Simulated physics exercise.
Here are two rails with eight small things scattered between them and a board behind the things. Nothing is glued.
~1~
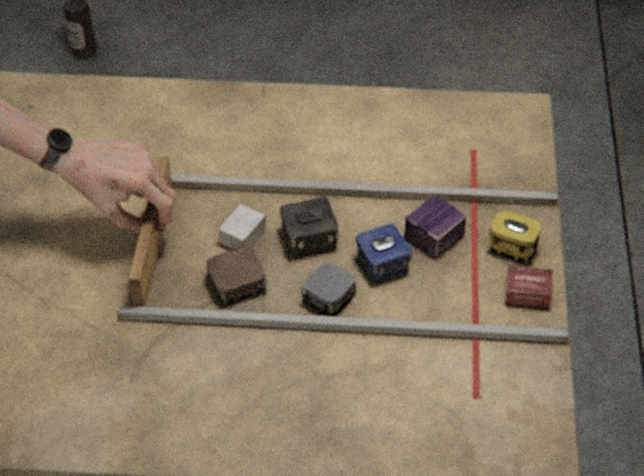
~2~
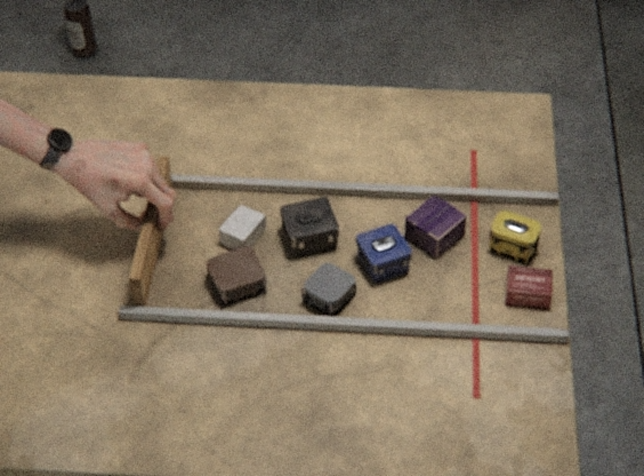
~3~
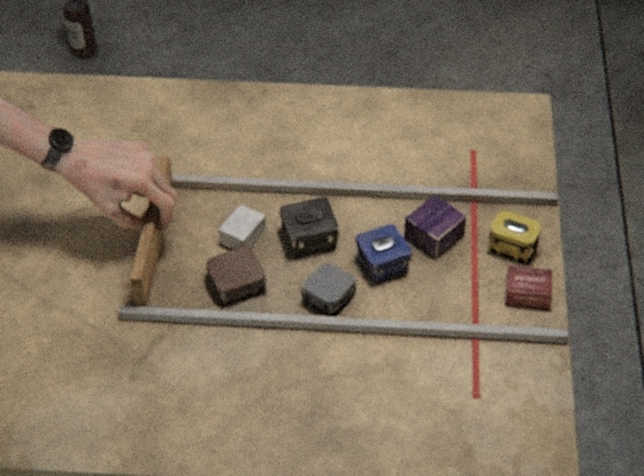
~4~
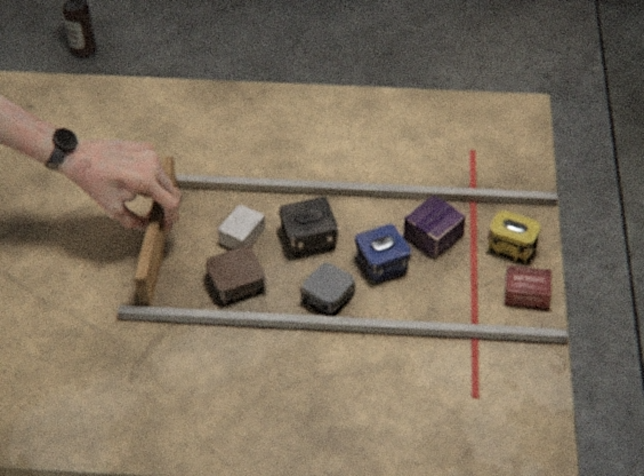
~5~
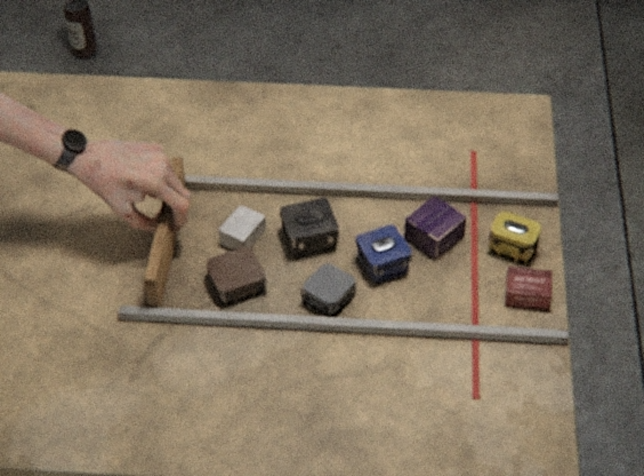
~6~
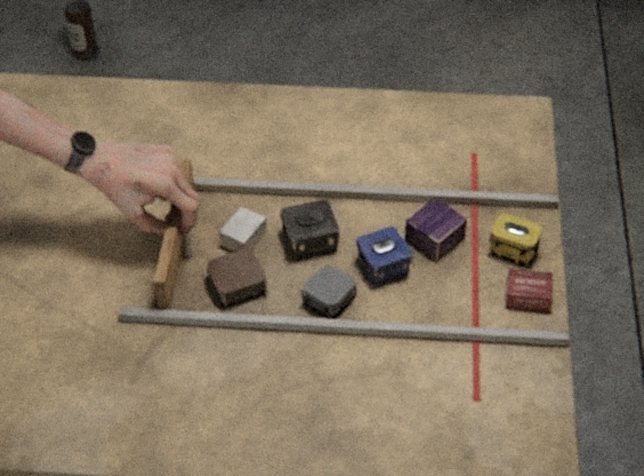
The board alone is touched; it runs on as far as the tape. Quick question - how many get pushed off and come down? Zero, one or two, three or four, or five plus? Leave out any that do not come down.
Once the board stops, three or four are missing from the table.
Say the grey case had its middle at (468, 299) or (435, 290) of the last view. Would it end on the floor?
Place by place, it stays put; stays put.
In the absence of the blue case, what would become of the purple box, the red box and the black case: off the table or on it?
Purple box gone, red box gone, black case safe.
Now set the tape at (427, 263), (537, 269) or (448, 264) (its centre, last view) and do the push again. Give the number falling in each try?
In that order 2, 6 and 2.
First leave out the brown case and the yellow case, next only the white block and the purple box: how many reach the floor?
The answer is 2 and then 1.
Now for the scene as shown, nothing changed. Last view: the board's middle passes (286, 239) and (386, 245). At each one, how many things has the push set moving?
First 5, then 8.
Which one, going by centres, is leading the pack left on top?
Result - the grey case.
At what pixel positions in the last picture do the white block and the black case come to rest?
The white block stops around (491, 240); the black case around (532, 244).
Soon after, none off yet; red box at rest near (529, 290); yellow case at rest near (515, 240); purple box at rest near (436, 229).
Then, none off yet; red box at rest near (530, 290); yellow case moving near (526, 242); purple box moved about its own width near (481, 221).
By the end, the number that fall off is three or four; fallen, blue case, purple box, yellow case and red box.
